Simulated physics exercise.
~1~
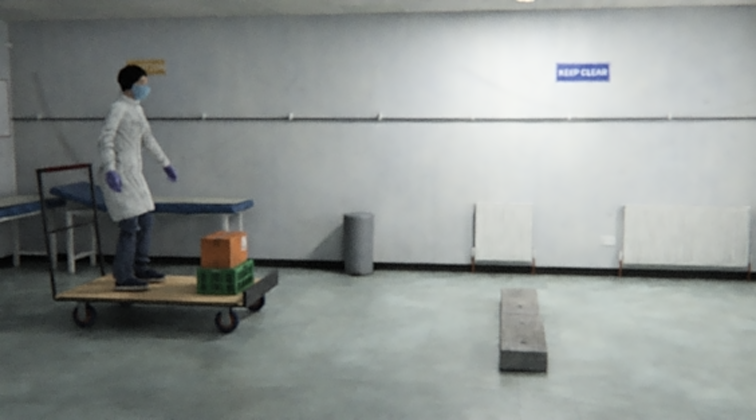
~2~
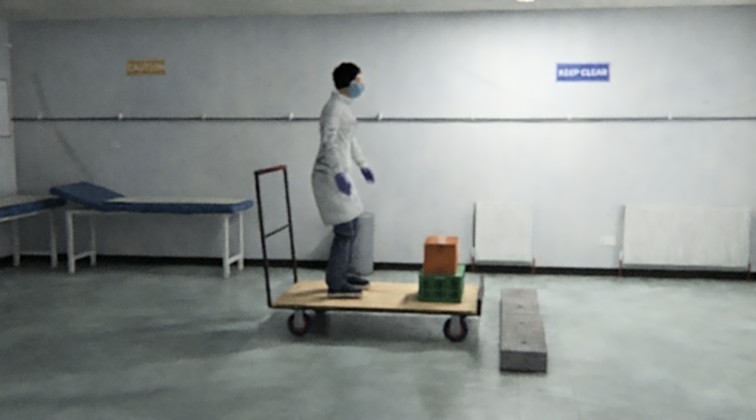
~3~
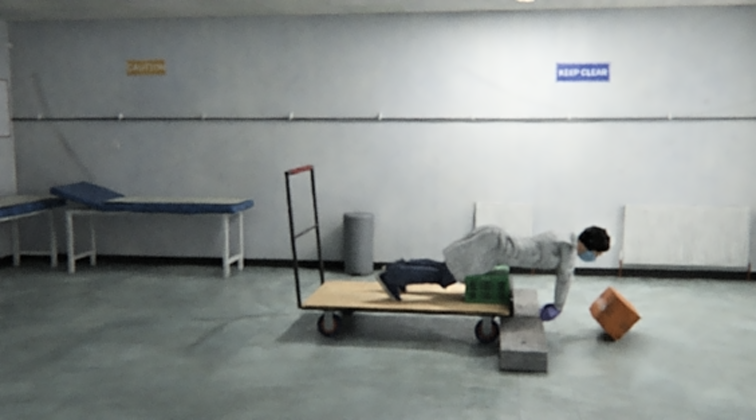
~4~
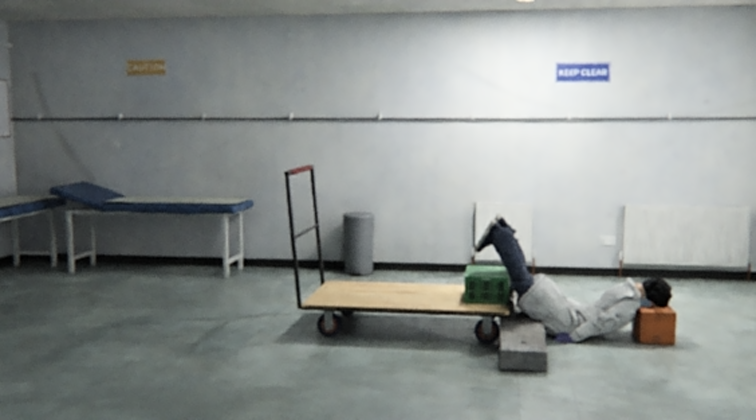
A person riding a trolley pitches over its front at a kerb, landing beyond it.
